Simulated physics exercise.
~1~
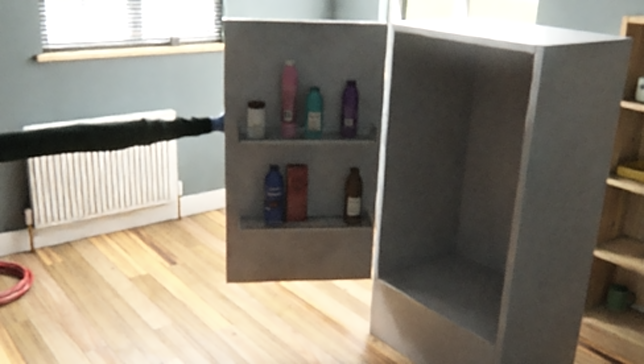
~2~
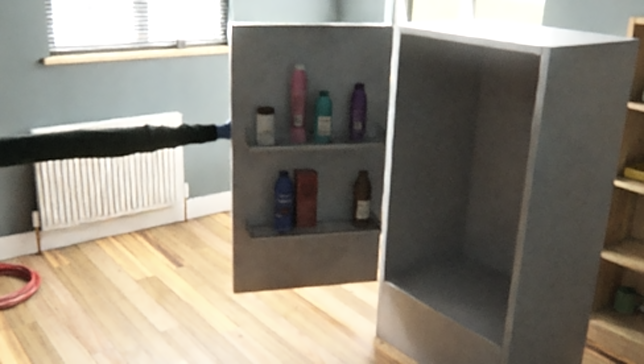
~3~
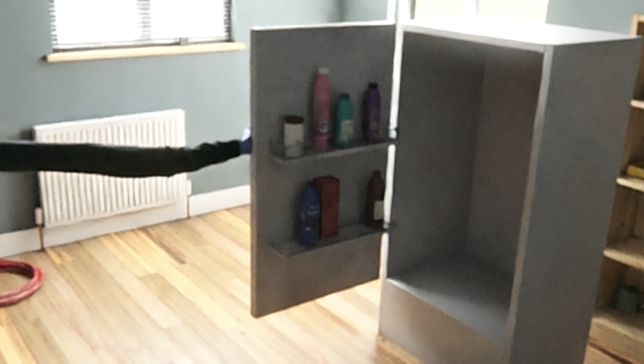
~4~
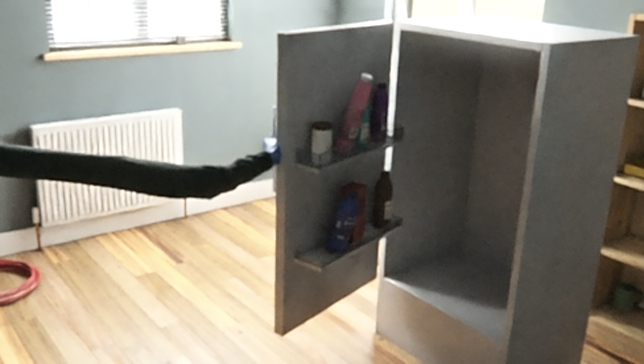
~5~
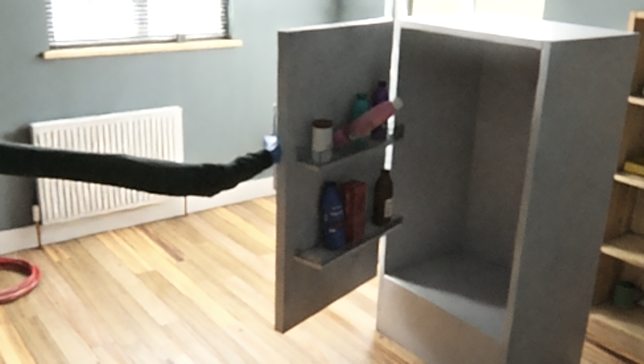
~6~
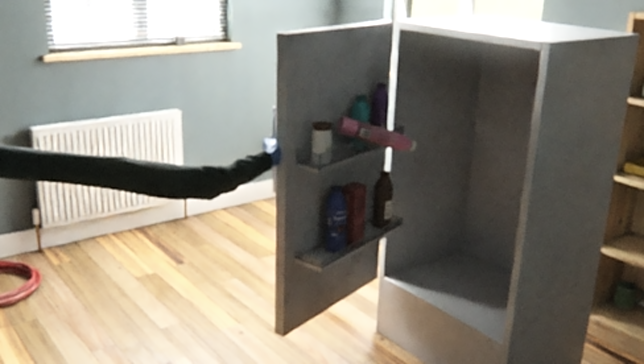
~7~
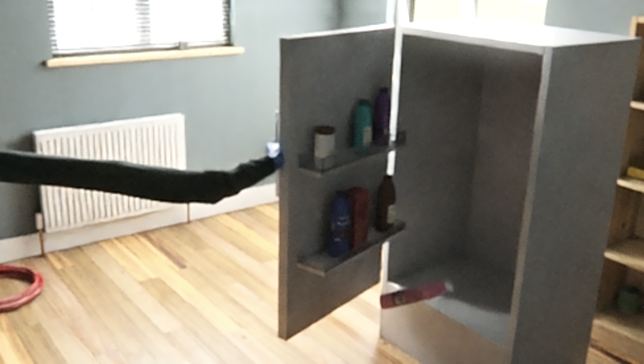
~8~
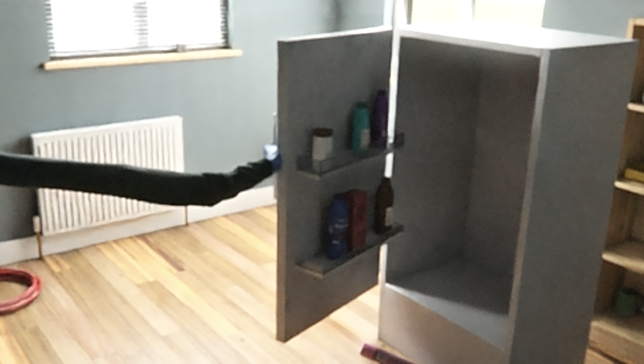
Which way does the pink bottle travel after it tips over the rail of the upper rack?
It moves down, dropping past the lower rack toward the foot of the cabinet.
In a room with a wooden floor and a white radiator, a grey cabinet stands open, its door carrying bottles, a white jar and a red carton on two racks. A dark-sleeved arm reaches in from the left to the door's edge, and the door swings partway toward closing, then stops short. The pink bottle on the upper rack leans to the right, tips over the rail onto its side and drops past the lower rack. It ends up low by the foot of the cabinet, while the other things remain upright on their racks and the door stays ajar.
